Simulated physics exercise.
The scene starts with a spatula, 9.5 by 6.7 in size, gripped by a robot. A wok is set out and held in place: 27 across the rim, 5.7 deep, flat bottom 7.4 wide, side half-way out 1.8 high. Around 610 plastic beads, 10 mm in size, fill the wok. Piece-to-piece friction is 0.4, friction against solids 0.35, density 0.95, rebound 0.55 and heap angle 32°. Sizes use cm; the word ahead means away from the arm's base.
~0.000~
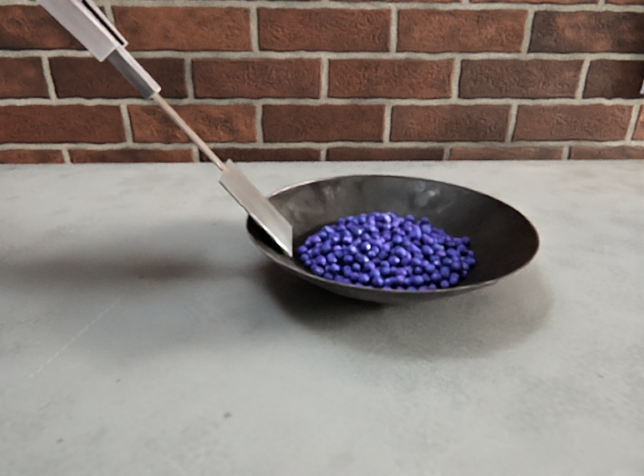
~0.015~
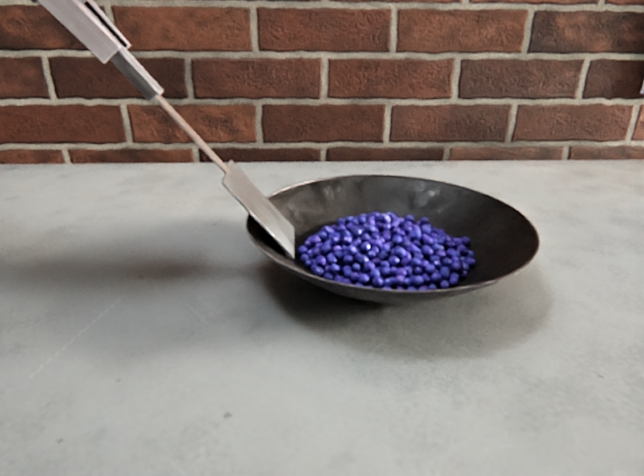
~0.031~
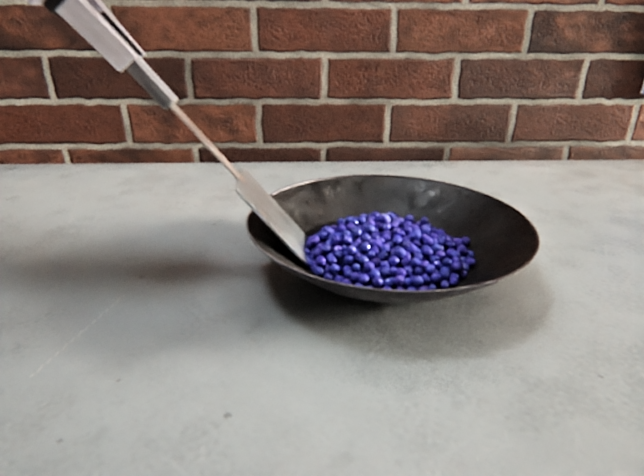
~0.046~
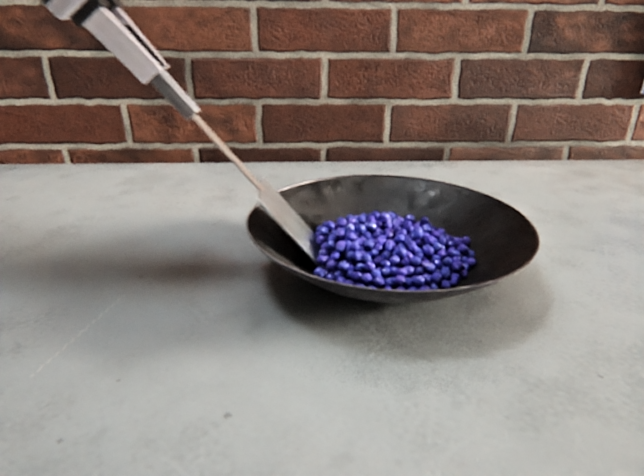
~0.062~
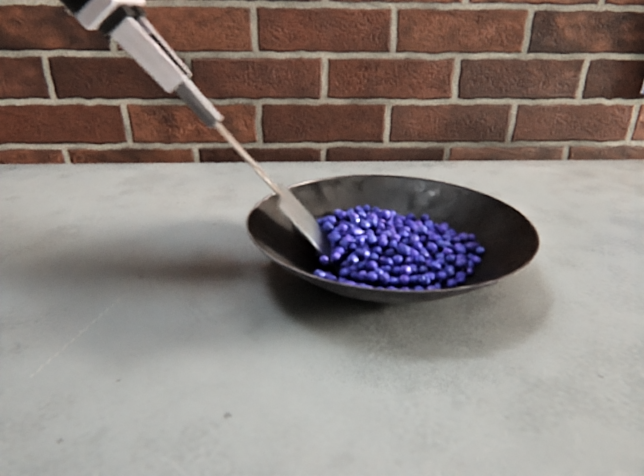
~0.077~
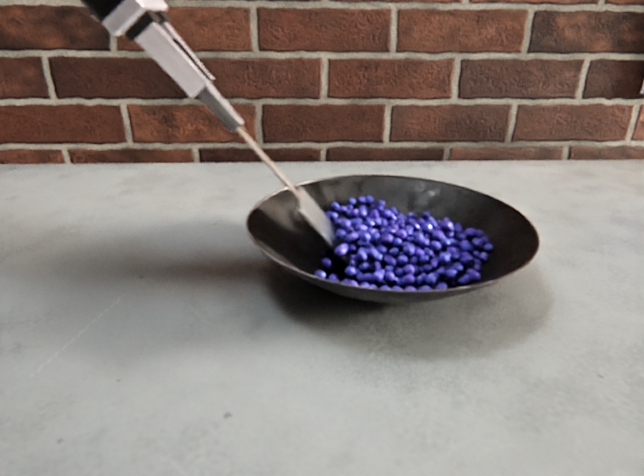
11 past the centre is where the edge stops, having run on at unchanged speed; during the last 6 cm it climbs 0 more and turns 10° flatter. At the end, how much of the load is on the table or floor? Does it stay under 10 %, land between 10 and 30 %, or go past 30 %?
It goes past 30 %.
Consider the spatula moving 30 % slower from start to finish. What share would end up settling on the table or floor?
About 35 in a hundred.
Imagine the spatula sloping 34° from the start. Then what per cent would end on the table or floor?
Then roughly 45 percent.
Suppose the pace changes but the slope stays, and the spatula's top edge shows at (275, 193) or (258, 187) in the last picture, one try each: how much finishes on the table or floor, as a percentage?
35 % and 25 %.
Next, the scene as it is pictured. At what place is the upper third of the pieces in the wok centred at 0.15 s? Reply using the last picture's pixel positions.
It is centred at about (457, 223).
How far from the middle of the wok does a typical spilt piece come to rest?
38 cm or so.
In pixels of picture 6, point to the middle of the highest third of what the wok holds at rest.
About (433, 247).
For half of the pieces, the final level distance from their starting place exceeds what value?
About 7 centimetres.
After 0.11 s, sloping 51°, highest piece 6 above the table; 611 in the wok.
After 0.15 s, sloping 49°, highest piece 8 above the table; 611 in the wok.
After 0.37 s, sloping 41°, highest piece 9 above the table; 343 in the wok, 146 on the table or floor, 122 on the blade or in flight.
After 1.42 s, sloping 41°, highest piece 4 above the table; 343 in the wok, 268 on the table or floor.
At rest, 343 in the wok, 268 on the table or floor. That is 44 % on the table or floor.
